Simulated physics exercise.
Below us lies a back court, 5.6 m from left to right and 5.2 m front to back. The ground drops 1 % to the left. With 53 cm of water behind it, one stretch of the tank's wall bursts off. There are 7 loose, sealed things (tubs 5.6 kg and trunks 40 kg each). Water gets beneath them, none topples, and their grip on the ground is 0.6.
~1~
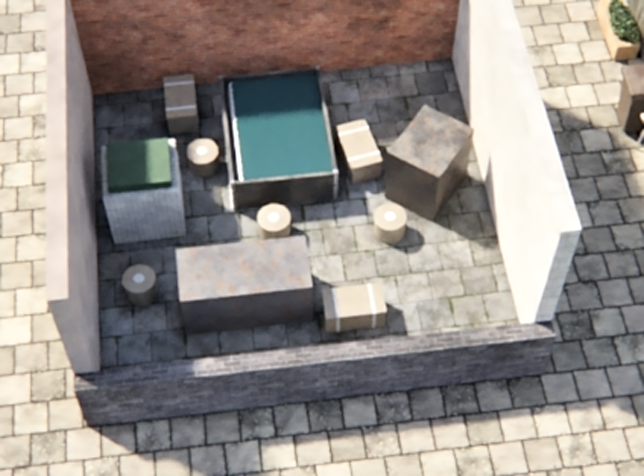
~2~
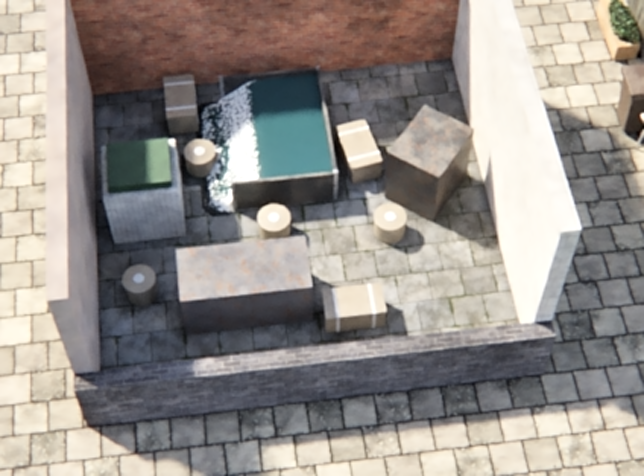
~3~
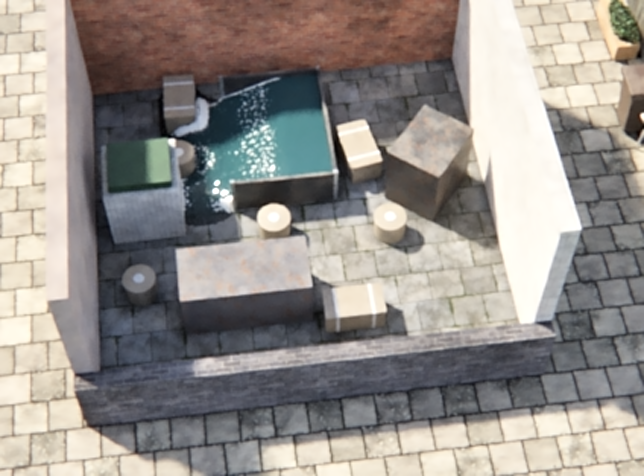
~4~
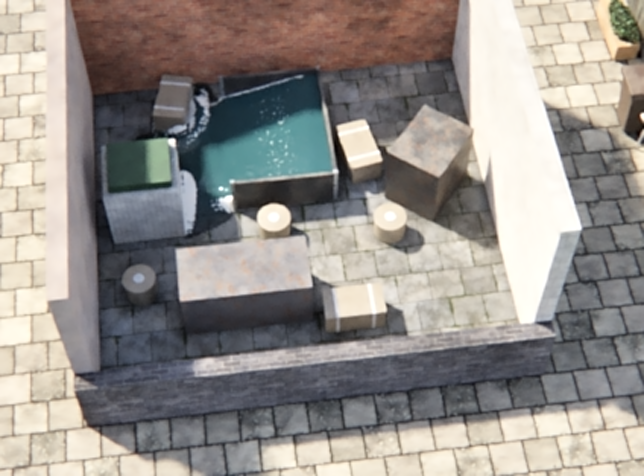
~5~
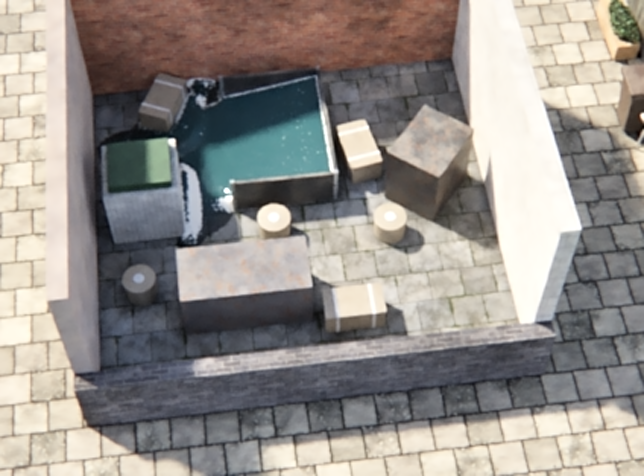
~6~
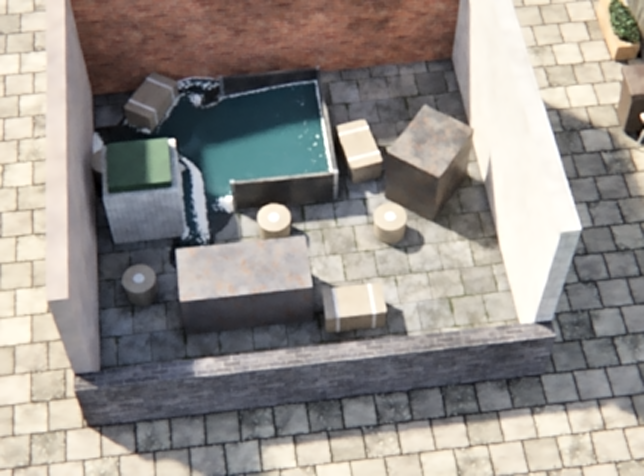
Water bursting from the left side of a tank in a walled courtyard, sweeping away a round tub, then shifting a trunk leftward.
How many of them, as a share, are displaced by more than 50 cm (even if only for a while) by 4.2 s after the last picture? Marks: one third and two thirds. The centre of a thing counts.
It is between one and two thirds.
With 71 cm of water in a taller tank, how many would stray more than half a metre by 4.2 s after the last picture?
In that case 4 of them.
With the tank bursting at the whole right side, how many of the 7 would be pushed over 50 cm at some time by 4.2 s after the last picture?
In that case 2 of them.
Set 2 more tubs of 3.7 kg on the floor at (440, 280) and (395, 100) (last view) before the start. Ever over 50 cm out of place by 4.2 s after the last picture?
In turn: Less, more.
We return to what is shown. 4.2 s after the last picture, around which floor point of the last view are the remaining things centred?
At about (287, 219).
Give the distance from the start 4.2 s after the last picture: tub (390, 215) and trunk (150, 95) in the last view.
In turn: 50 cm, 30 cm.
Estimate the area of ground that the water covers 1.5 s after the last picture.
About 13 m2.
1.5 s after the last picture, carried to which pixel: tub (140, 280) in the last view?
Near (112, 306).
Then, 0.4 s after the last picture 2 of 7 are over 50 cm from their spots; 1 afloat.
Then, 1.5 s after the last picture 3 of 7 are over 50 cm from their spots; 3 afloat.
Then, 2.8 s after the last picture 2 of 7 are over 50 cm from their spots; 3 afloat.
Then, 4.2 s after the last picture 3 of 7 are over 50 cm from their spots, and 4 have been at some point; 2 afloat.
